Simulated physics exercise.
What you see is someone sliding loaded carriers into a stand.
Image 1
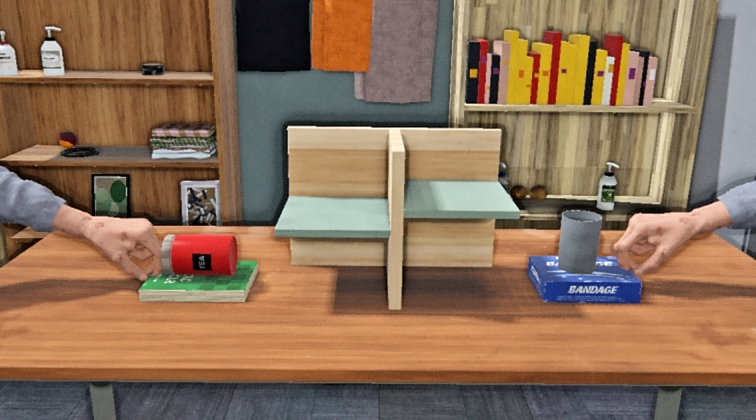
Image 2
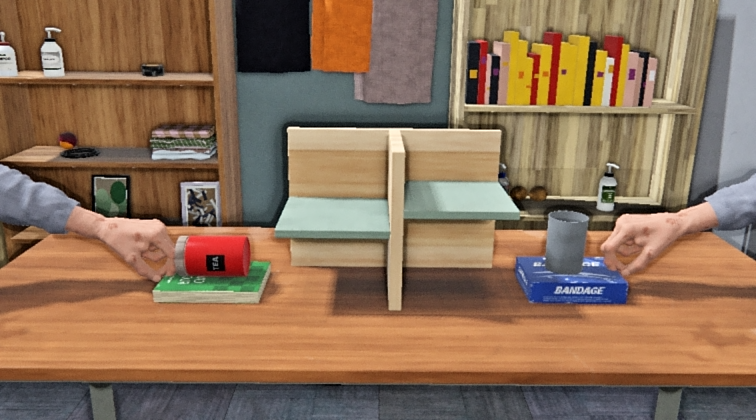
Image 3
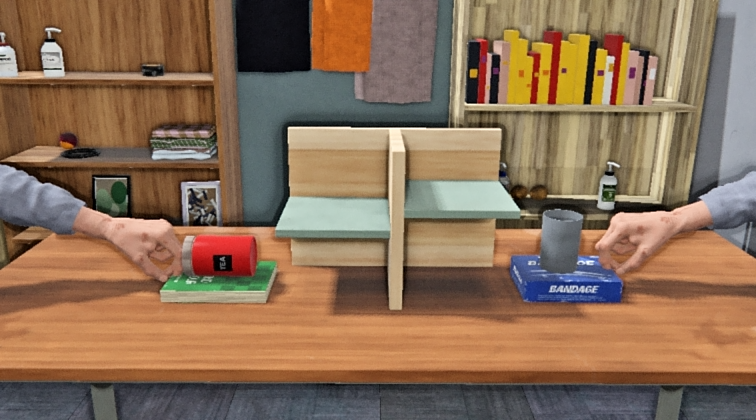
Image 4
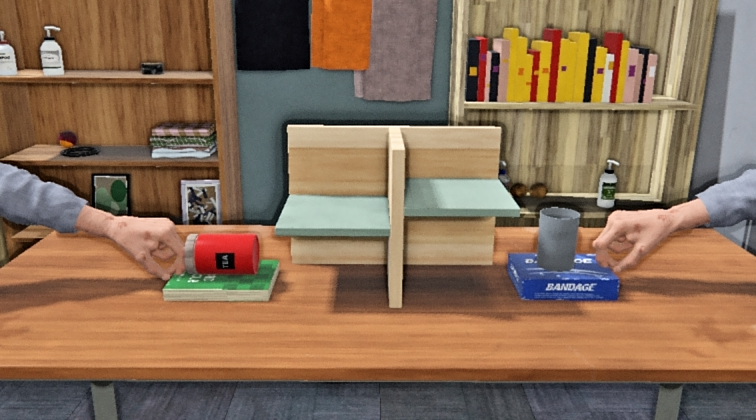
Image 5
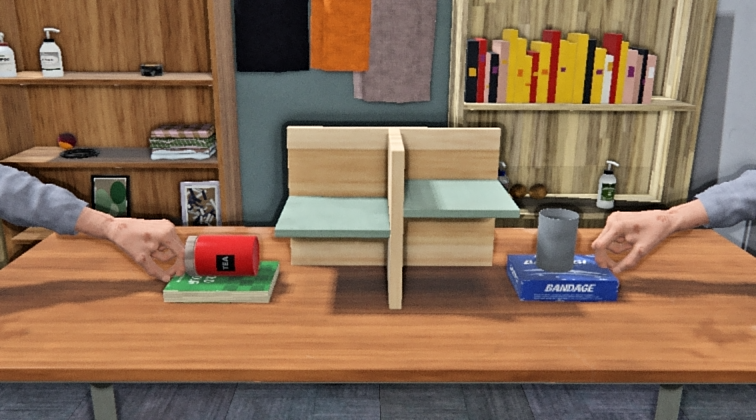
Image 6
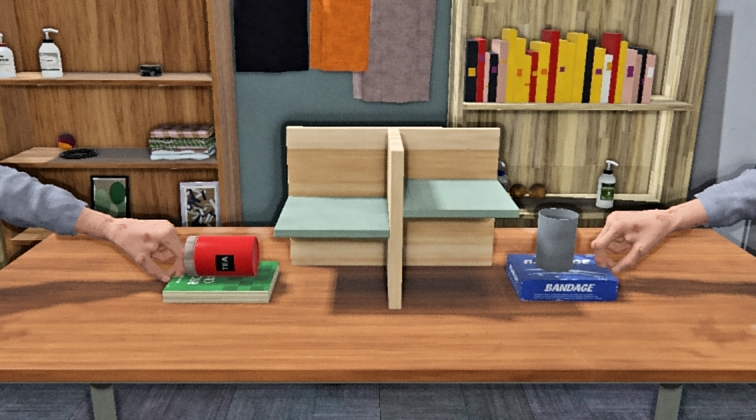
Two hands, one at each side, slide a green book with a red jar lying on it and a blue bandage box with an upright grey beaker inward across a wooden table, a short way at first, then barely at all. A pale wooden stand with two green shelves, the right one higher, stands between them, seen from the front by a still camera. Behind are wooden shelves with bottles and books, and hanging dark, orange and grey cloths.
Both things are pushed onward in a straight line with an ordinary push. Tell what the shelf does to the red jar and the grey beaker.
Going through them: The red jar is not touched, the grey beaker is not touched.
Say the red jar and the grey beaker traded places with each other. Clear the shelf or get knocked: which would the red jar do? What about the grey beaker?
The red jar goes under, while the grey beaker goes under.
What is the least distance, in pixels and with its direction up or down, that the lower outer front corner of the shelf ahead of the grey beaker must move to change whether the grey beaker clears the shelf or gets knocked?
Shift: 12 px, direction down.
Then, 0.76 s after the last picture, red jar riding along near (251, 257); grey beaker riding along near (528, 241).
Then, 1.40 s after the last picture, red jar riding along near (285, 257); grey beaker riding along near (495, 240).
Then, 1.92 s after the last picture, red jar riding along near (313, 257); grey beaker riding along near (468, 240).
At rest, the red jar rides in untouched, near (331, 257); the grey beaker rides in untouched, near (452, 240).
